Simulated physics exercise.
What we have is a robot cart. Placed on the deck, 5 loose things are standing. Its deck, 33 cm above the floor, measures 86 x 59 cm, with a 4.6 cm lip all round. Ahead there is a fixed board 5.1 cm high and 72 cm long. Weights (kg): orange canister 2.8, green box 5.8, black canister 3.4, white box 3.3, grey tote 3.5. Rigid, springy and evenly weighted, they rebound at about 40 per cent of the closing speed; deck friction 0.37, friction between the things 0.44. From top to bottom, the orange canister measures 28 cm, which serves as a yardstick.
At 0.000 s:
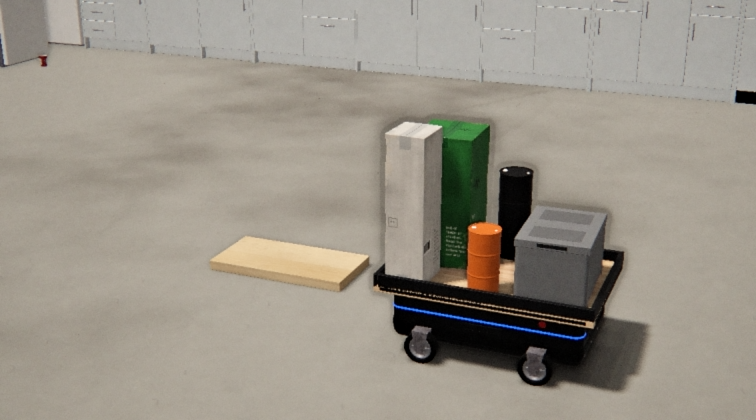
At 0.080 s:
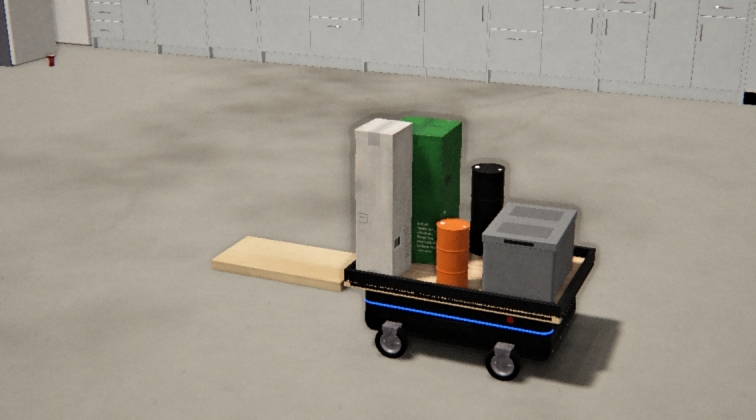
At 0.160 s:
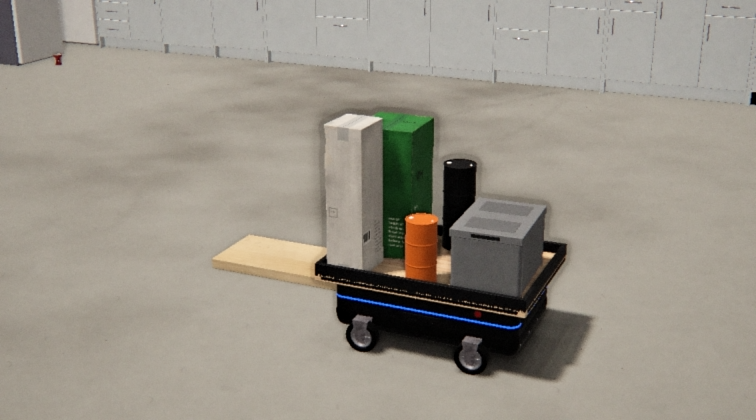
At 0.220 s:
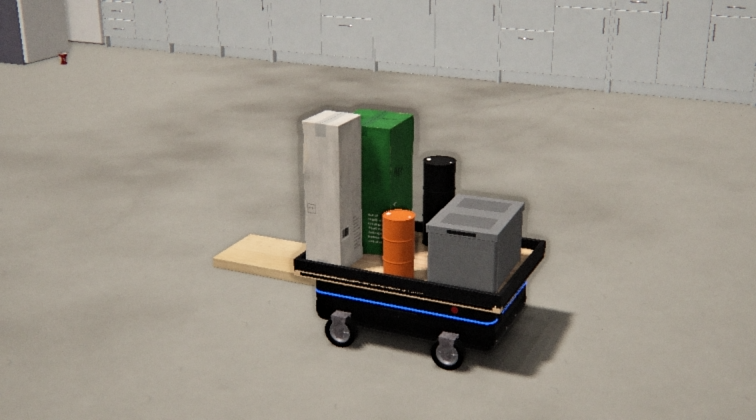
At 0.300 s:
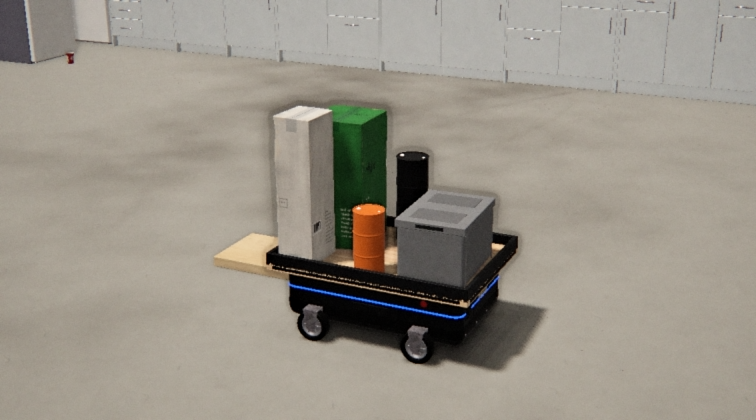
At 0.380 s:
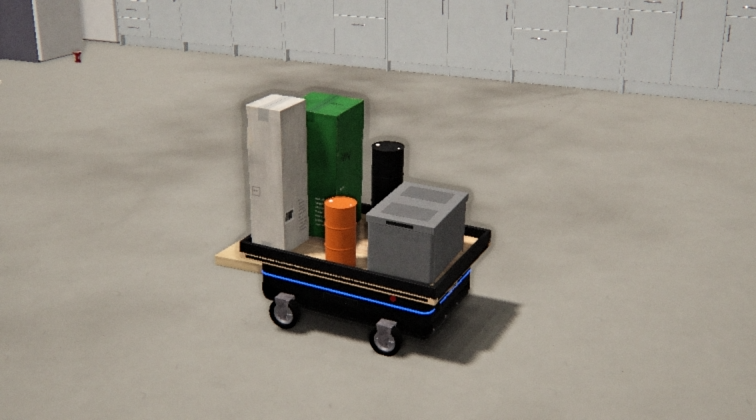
A loaded robot cart rolls left across the floor, passing in front of a flat wooden board.
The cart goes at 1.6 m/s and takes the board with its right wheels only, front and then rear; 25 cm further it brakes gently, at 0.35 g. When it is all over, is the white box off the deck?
The white box falls off.
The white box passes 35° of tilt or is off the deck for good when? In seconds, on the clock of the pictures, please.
Near 0.8 s on the clock.
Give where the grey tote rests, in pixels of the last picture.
(73, 177).
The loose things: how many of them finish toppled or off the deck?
Total count: 4.
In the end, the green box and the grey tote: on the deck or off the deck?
The green box is still on the deck; the grey tote is still on the deck.
After 0.68 s, 109 cm covered; white box 22° off upright near (185, 168); green box 35° off upright; black canister 14° off upright.
After 1.08 s, 173 cm covered; white box now off the deck; green box 60° off upright; orange canister 56° off upright.
After 1.58 s, 237 cm covered; green box 64° off upright; orange canister on its side; black canister 20° off upright.
After 2.18 s, 242 cm covered, stopped; orange canister and black canister now off the deck; green box 61° off upright; grey tote moved 2 cm.
In the end (2.6 s), off the deck, orange canister, black canister and white box; toppled on the deck, green box; grey tote under 10 cm from the start.
